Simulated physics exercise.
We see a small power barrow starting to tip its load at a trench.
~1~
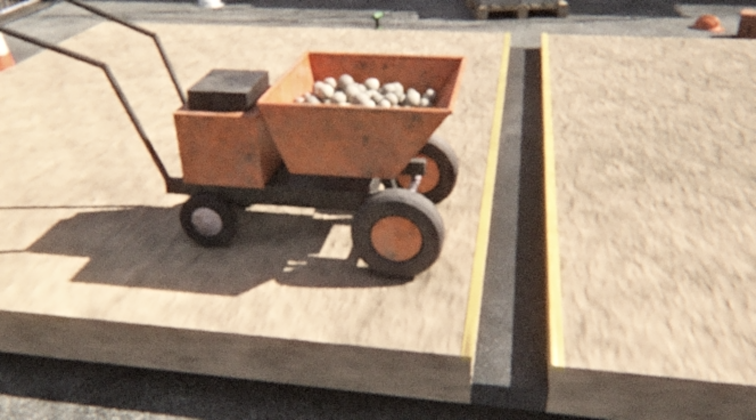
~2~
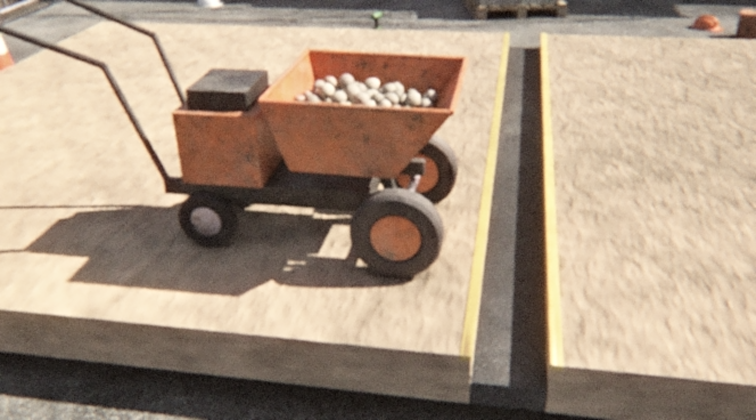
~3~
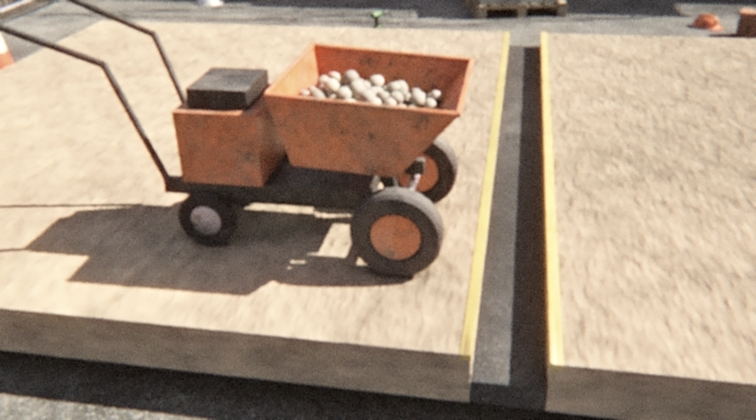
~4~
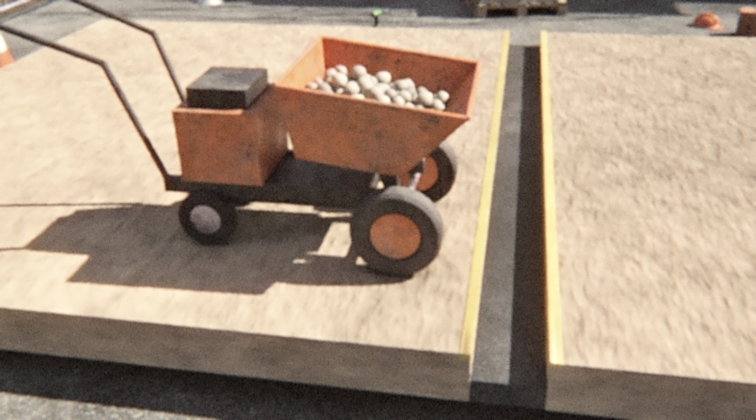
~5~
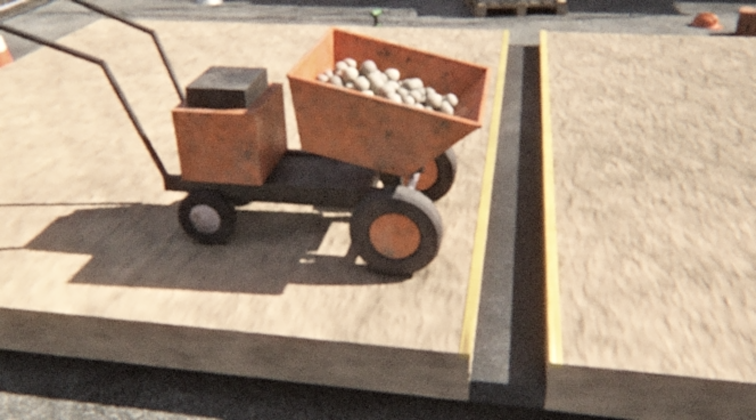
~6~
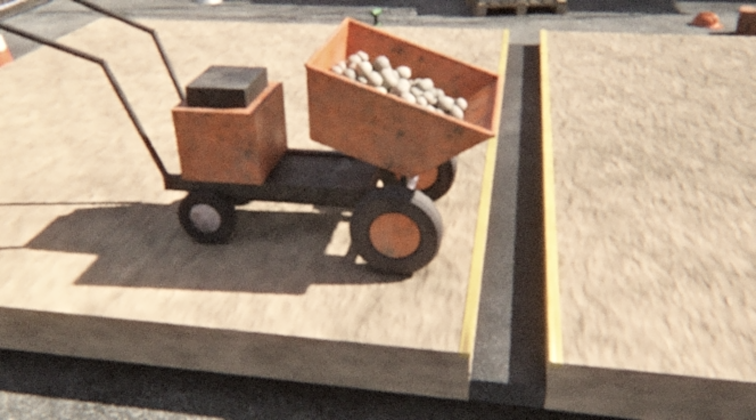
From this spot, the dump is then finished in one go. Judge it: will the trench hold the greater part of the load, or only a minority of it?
Only a minority.
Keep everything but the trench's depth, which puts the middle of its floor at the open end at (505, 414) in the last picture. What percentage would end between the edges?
The share comes to around 10 percent.
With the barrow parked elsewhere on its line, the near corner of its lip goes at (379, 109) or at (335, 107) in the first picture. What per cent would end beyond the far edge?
You'd see close to 0 per cent the first time and close to 0 per cent the next.
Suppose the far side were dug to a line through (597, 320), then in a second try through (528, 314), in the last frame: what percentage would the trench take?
Respectively, 60 % and 0 %.
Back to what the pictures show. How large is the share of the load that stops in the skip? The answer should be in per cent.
It ends up near 35 per cent.
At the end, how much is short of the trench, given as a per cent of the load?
I'd say near 0 per cent, give or take.
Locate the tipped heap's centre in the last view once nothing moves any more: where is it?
Resting centre, last picture - approx. (590, 243).
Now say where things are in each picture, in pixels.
The first frame shows lip of the skip (449, 113), level; top of the load (363, 106), river pebbles; first edge of the trench (472, 312); far edge (556, 320), the trench under half as wide as the skip, and shallow for its width.
The second frame shows lip of the skip (451, 113), level; top of the load (364, 105).
The third frame shows lip of the skip (458, 115), tipped barely; top of the load (350, 106).
The fourth frame shows lip of the skip (467, 119), tipped a little; top of the load (351, 91).
The fifth frame shows lip of the skip (479, 126), tipped a little; top of the load (351, 98).
The sixth frame shows lip of the skip (493, 136), tipped clearly; top of the load (360, 87); first edge of the trench (471, 309); far edge (554, 316).
Just after the last frame, skip tipped steeply; every one in the skip.
A moment on, skip tipped right over; the larger part in the skip; just a few in or heaped over the trench; about a tenth beyond it; just a few falling.
Further on, skip tipped right over; roughly a third in the skip; about a tenth in or heaped over the trench; roughly half beyond it.
When it is over, skip tipped right over; roughly a third in the skip; about a tenth in or heaped over the trench; roughly half beyond it.
